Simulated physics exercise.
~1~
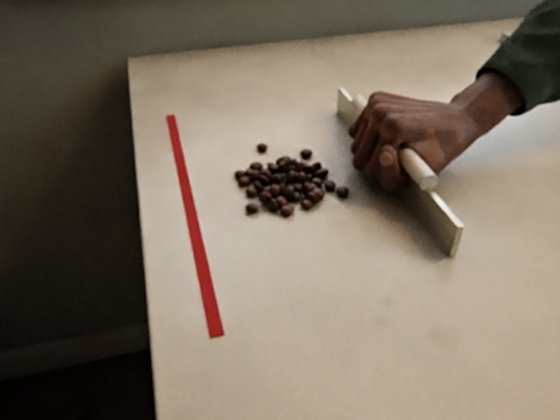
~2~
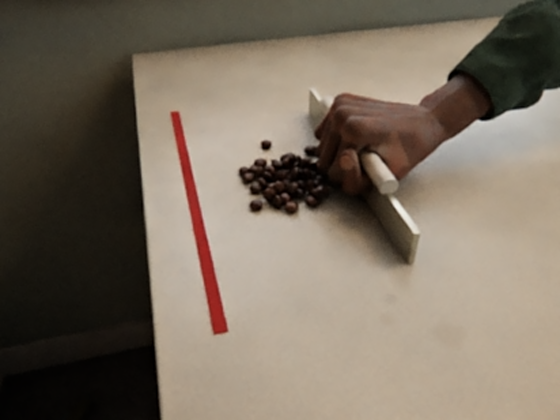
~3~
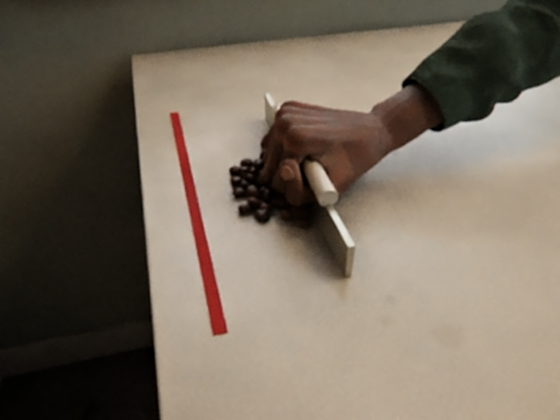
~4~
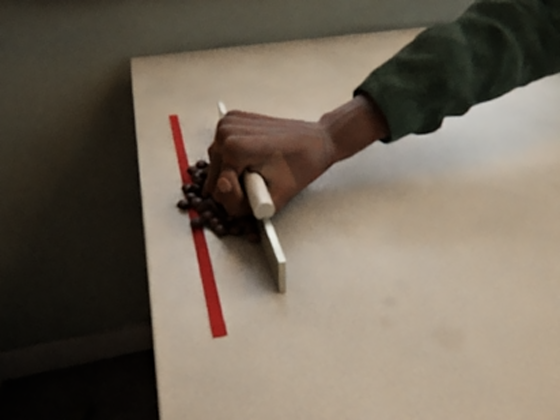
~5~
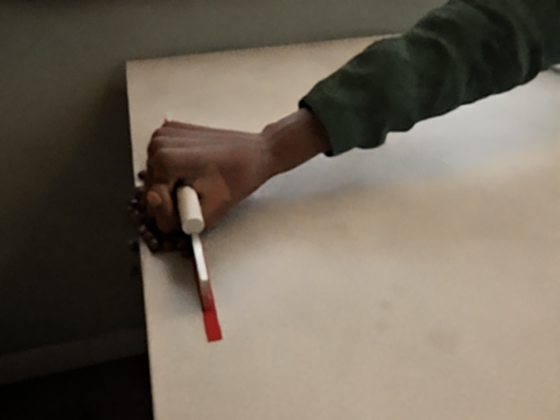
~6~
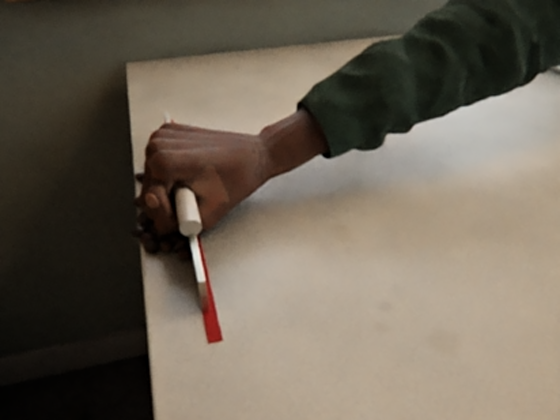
A dark green-sleeved arm reaches in from the right across a pale tabletop, its hand gripping a white scraper with a rounded handle. Seen from above at a slant, with a slight sway, a loose patch of small dark brown beads or beans lies to its left, and a strip of red tape runs near the left edge. The hand pushes the scraper left, meets the patch and bunches it together. The heap slides over the tape towards the edge. The scraper stops at the tape, with the heap crowded at the edge, a smaller part of it hanging over.
